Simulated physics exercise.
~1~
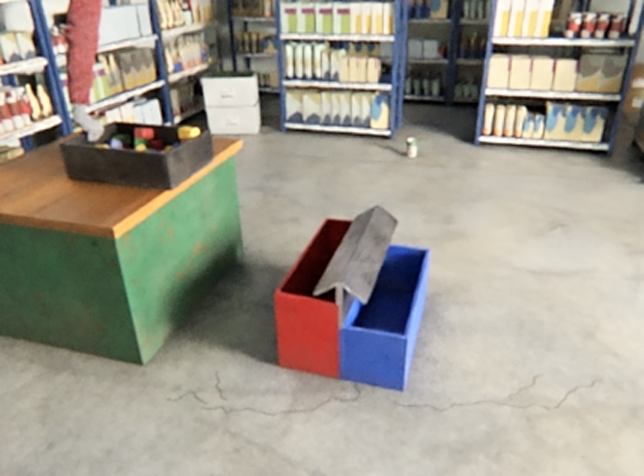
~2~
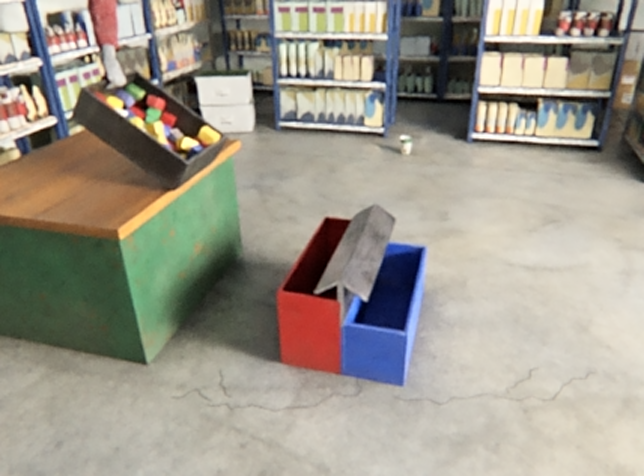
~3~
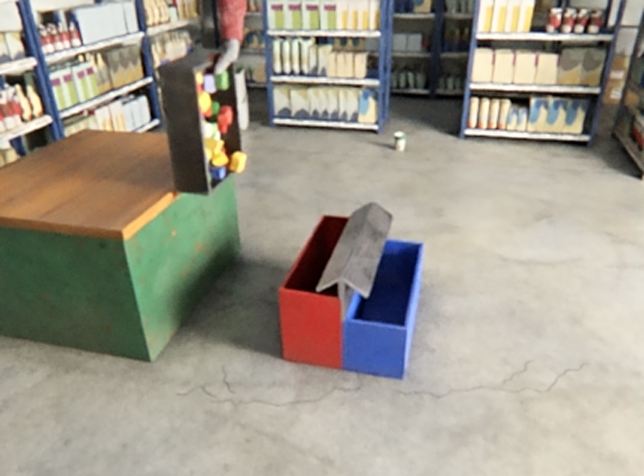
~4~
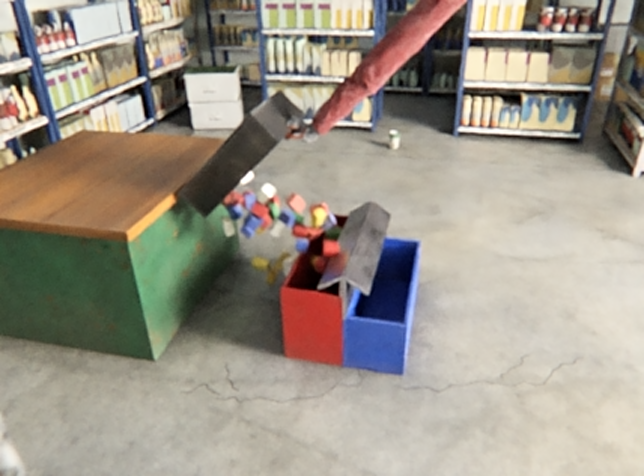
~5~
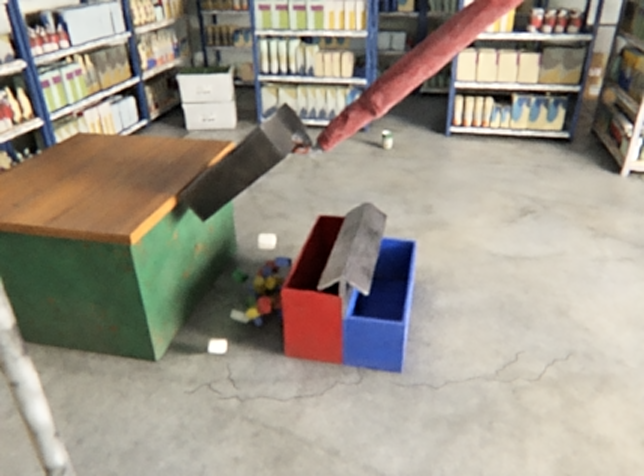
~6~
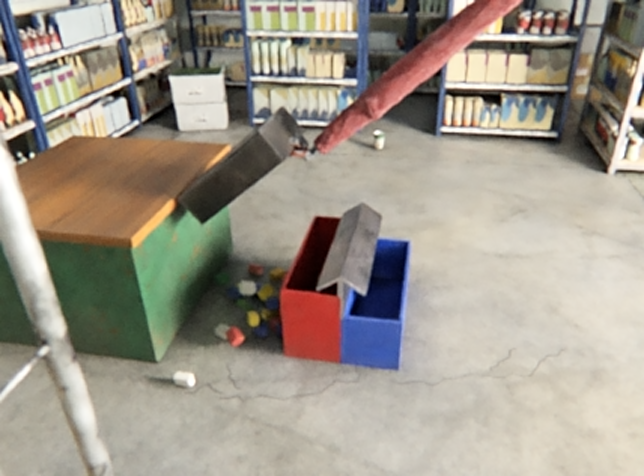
In a storeroom lined with stocked shelves, a black box of colourful toy bricks sits on a green bench with a wooden top, near an empty red tub and a blue trough joined beneath a grey roof-shaped splitter. A reddish arm lifts the box and tips it up toward the right until it stands on end. It keeps turning past upright, and the bricks pour out in a loose stream toward the red tub. Many drop short, scattering on the floor between bench and tub. The box stays tilted, held by the arm, with bricks heaped beside the red tub.
